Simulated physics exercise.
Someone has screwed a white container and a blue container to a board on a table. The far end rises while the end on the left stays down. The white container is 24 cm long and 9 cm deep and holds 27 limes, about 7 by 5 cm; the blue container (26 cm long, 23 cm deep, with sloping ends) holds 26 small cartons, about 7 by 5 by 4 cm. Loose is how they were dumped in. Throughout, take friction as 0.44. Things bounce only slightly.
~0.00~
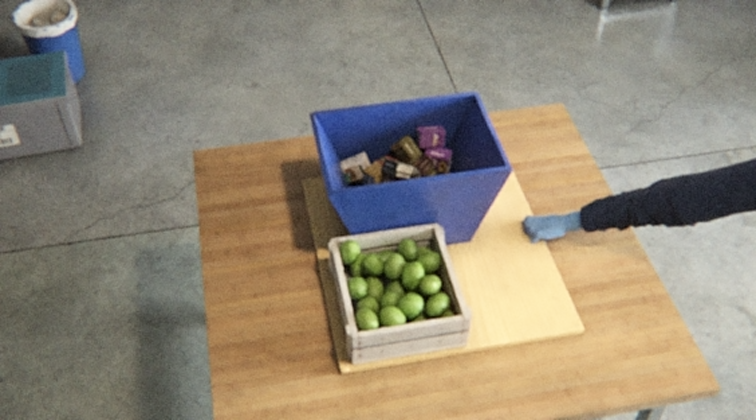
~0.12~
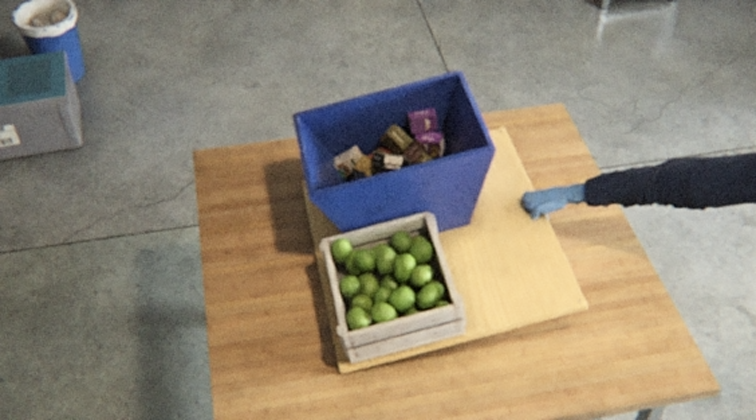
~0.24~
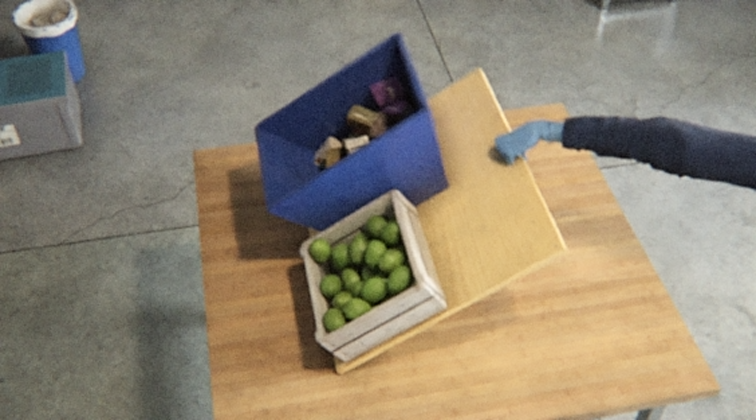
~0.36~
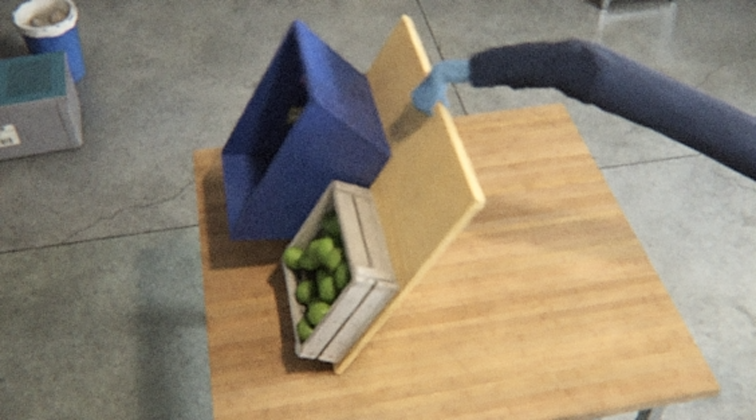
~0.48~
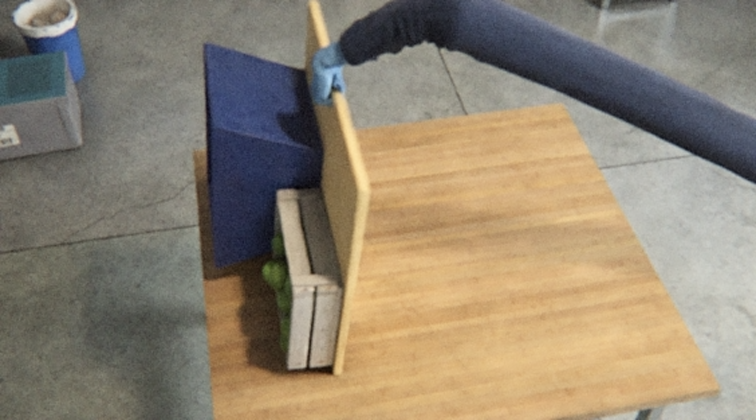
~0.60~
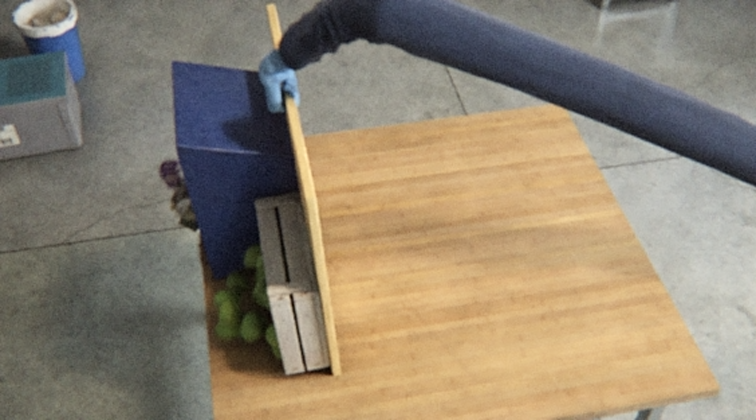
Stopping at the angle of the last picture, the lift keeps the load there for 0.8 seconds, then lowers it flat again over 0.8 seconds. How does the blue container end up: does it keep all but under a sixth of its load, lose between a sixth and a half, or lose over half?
Kept: Less than half.
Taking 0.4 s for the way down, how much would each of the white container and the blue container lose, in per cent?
White container 90, blue container 100 per cent.
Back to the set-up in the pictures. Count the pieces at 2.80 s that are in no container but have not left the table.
Near 12, give or take.
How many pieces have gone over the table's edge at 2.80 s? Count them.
About 35.
After 0.95 s, tilt 93°; the white container is down by 22 of 27 and the blue container is down by 21 of 26.
After 1.39 s, tilt 93°; the white container is down by 23 of 27 and the blue container is down by 25 of 26.
After 2.01 s, tilt 13°; the white container is down by 23 of 27 and the blue container is down by 26 of 26.
When it is over (at 2.80 s), the white container is down by 23 of 27 and the blue container is down by 26 of 26. Asked share, 26 of 26, 100 per cent.
